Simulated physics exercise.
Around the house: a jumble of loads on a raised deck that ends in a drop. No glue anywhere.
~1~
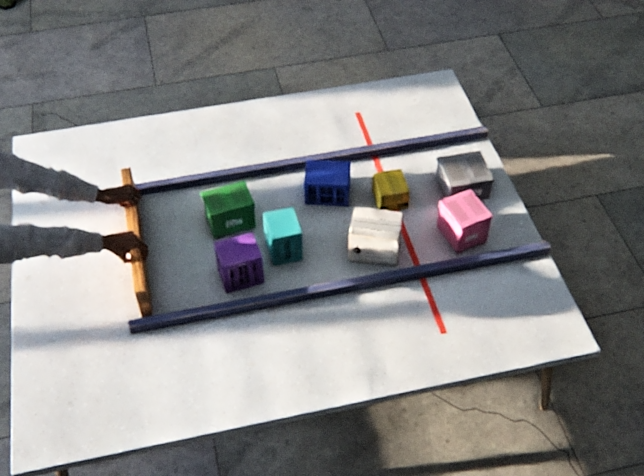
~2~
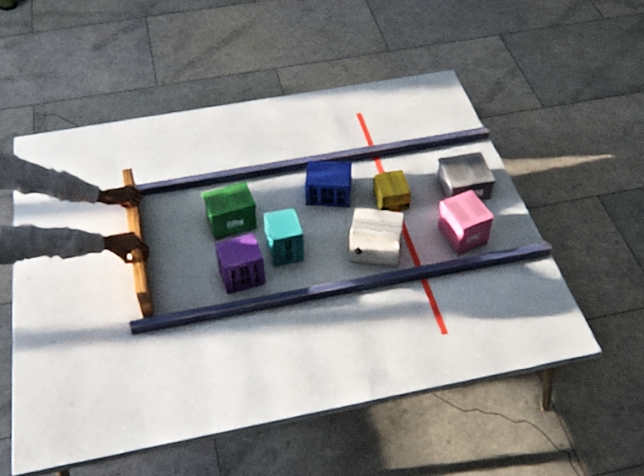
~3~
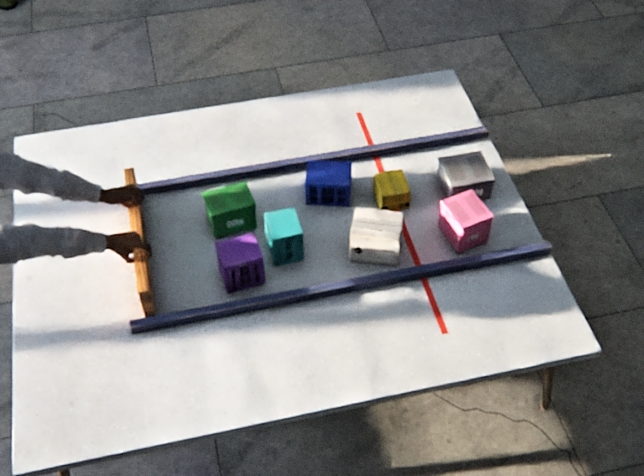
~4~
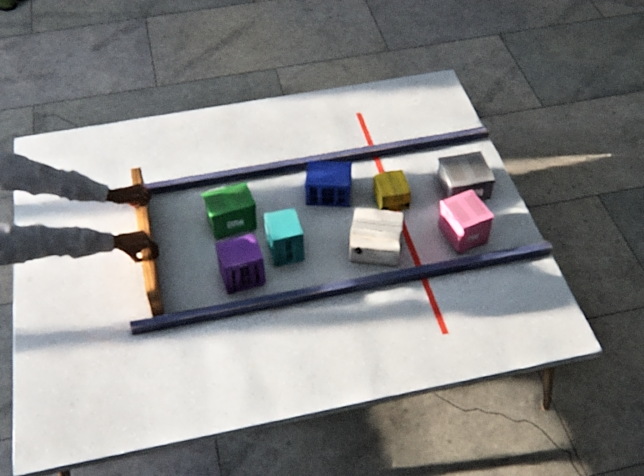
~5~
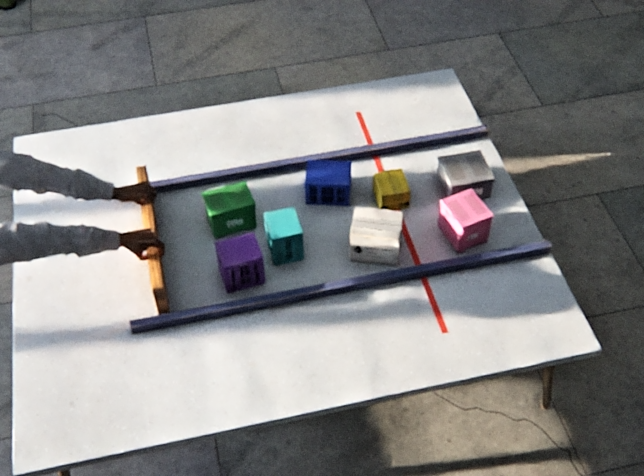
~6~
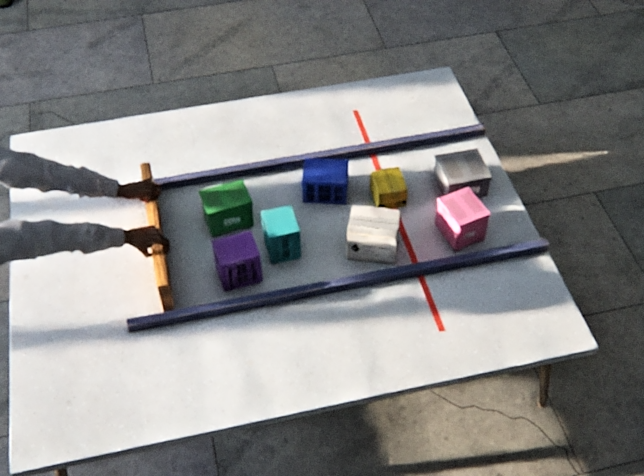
At first, two hands hold a wooden plank at the left end of a pale tabletop, between two dark rails, with eight coloured boxes and a red line to its right. The hands then slide the plank slightly rightward, still short of the boxes, which stay in place.
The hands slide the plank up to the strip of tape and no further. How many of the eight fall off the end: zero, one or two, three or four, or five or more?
The number that fall off is zero.
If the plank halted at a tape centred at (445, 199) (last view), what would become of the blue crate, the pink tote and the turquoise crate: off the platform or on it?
The blue crate remains up, the pink tote drops off, the turquoise crate remains up.
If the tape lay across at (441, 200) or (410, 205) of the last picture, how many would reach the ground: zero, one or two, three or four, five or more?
The falls would be either one or two; no fall at all.
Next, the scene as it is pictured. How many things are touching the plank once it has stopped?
That makes 3.
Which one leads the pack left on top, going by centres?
Foremost is the grey tote.
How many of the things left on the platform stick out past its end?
Overhanging: 1.
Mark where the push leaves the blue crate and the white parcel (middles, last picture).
First (436, 150), then (468, 227).
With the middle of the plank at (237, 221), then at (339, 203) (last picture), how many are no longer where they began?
The counts are 3 and 6.
Soon after, none off yet; grey tote at rest near (462, 175); pink tote at rest near (461, 220); yellow parcel at rest near (388, 189).
After that, none off yet; grey tote at rest near (462, 175); pink tote at rest near (461, 220); yellow parcel moving near (391, 189).
And then, none off yet; grey tote at rest near (462, 175); pink tote moving near (464, 220); yellow parcel displaced about its own width near (412, 184).
In the end, the number that fall off is zero.
